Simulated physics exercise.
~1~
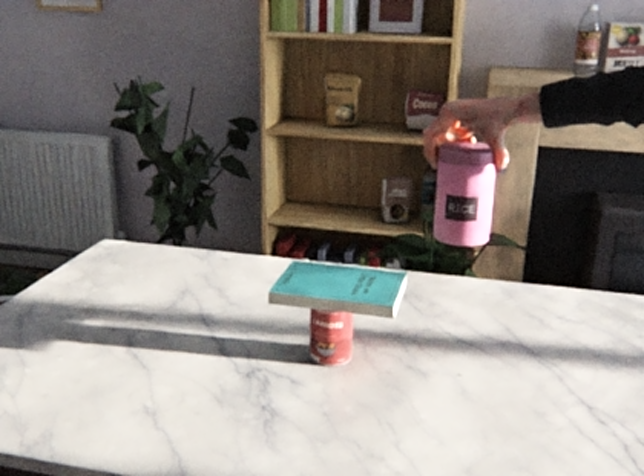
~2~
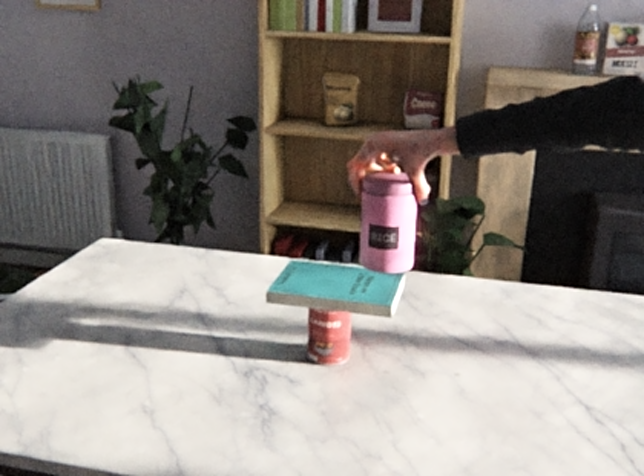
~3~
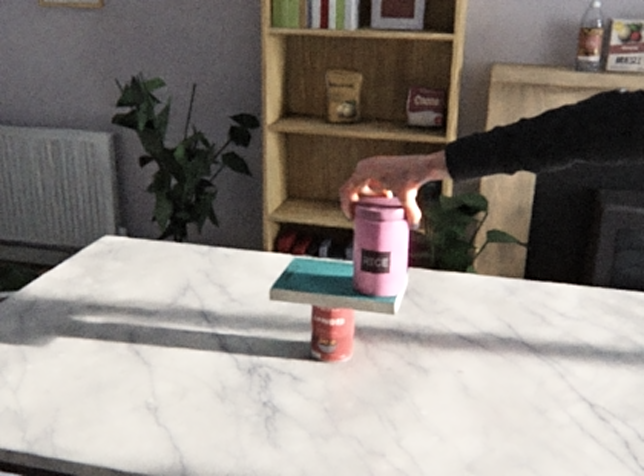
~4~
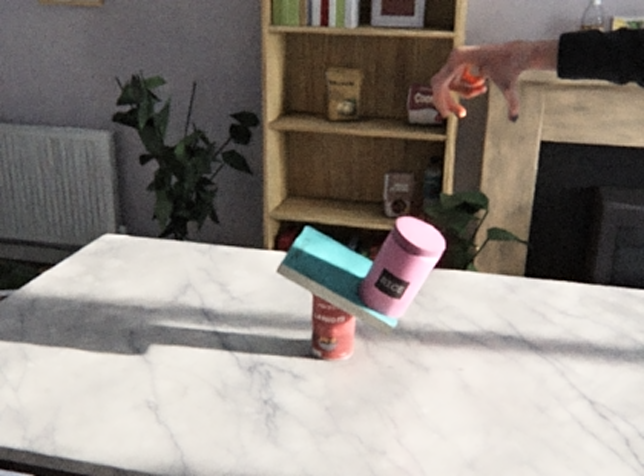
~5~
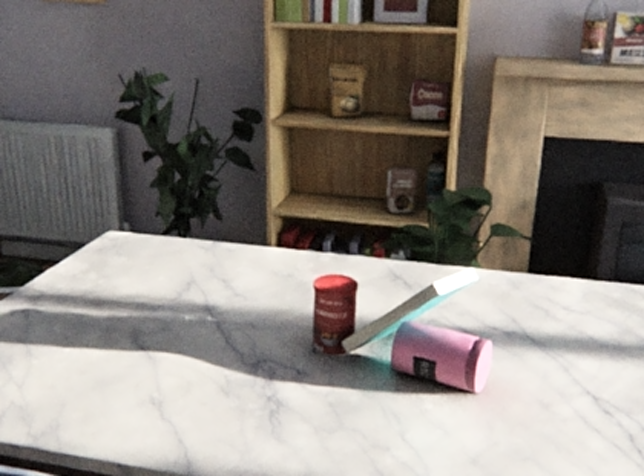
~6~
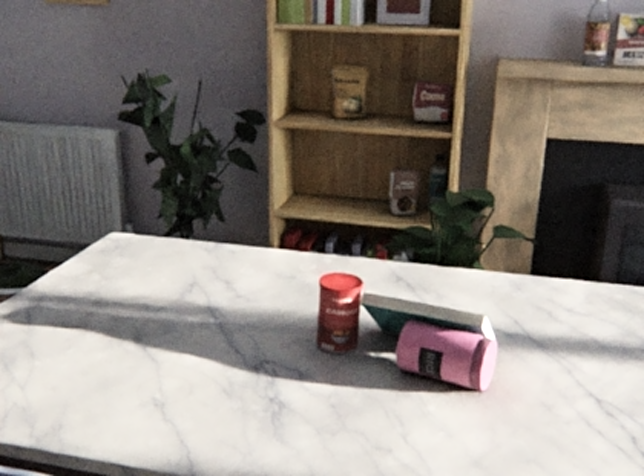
A hand setting a pink jar on a turquoise book balanced atop a red tin, then jar and book tipping off rightward.
